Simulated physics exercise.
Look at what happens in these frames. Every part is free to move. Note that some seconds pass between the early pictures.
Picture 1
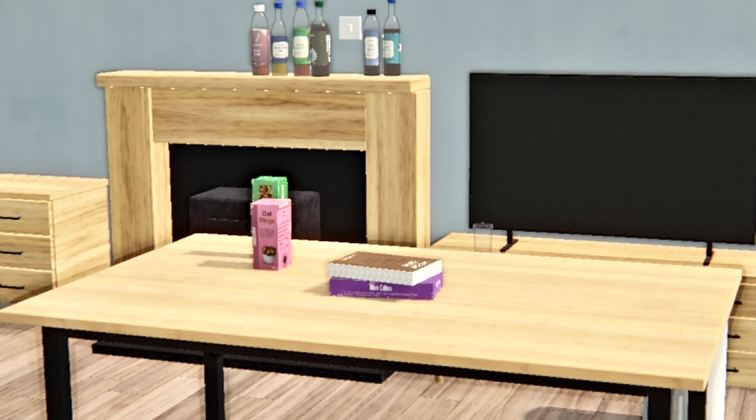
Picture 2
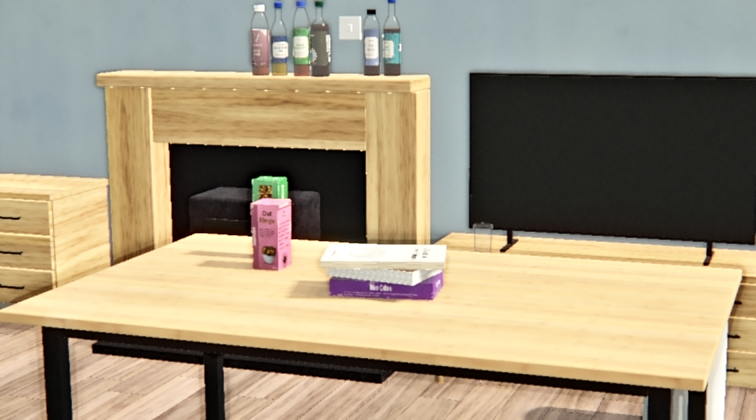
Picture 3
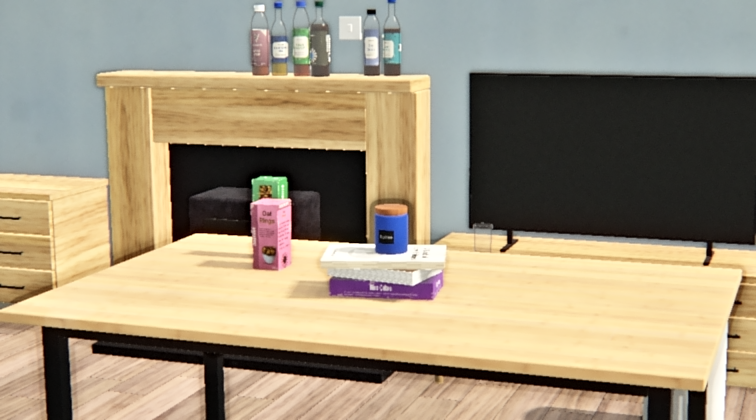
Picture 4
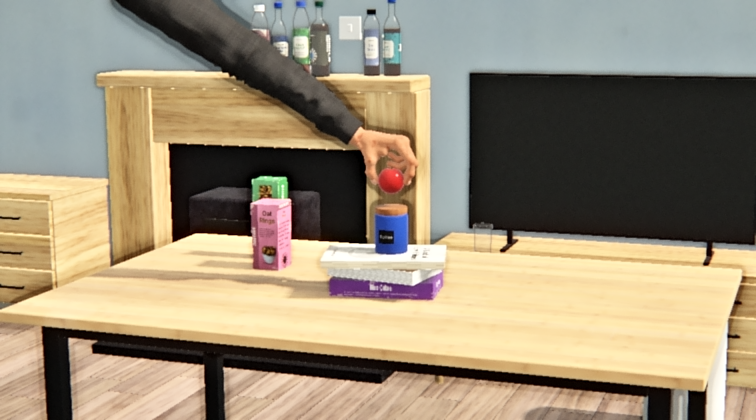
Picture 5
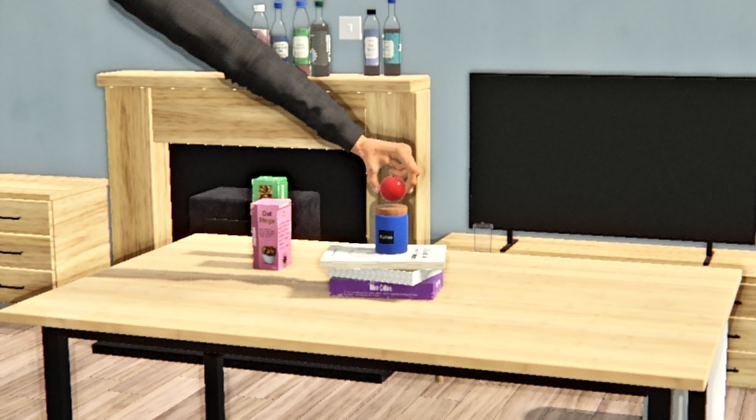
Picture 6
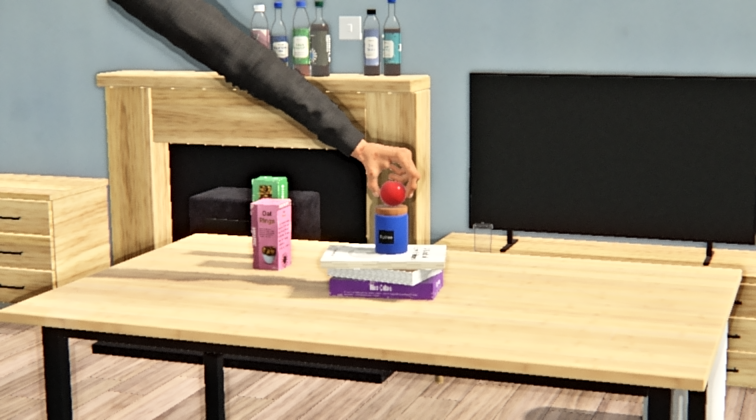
A hand lowering a red tomato onto a blue jar atop stacked packets that appeared one after another on a wooden table.
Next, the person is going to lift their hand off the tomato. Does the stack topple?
Short answer: It's safe.
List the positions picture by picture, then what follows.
The last thing is not in view yet, in the first picture.
The last thing is not in view yet; purple packet (387, 283), in the second picture.
The last thing is not in view yet; blue jar (391, 229), in the third picture.
Coming down; red tomato (391, 181), in the fourth picture.
Coming down; red tomato (393, 189); purple packet (387, 283), in the fifth picture.
In place under the hand; red tomato (393, 193); blue jar (391, 229), in the sixth picture.
Then, 0.40 s later than the last frame, all is still.
Then, 1.10 s later than the last frame, red tomato resting near (393, 194).
Then, 1.80 s later than the last frame, things are still on the move.
When it is over, all 7 as before. End places, in pixels of the last picture, red tomato near (393, 194). The pile holds.
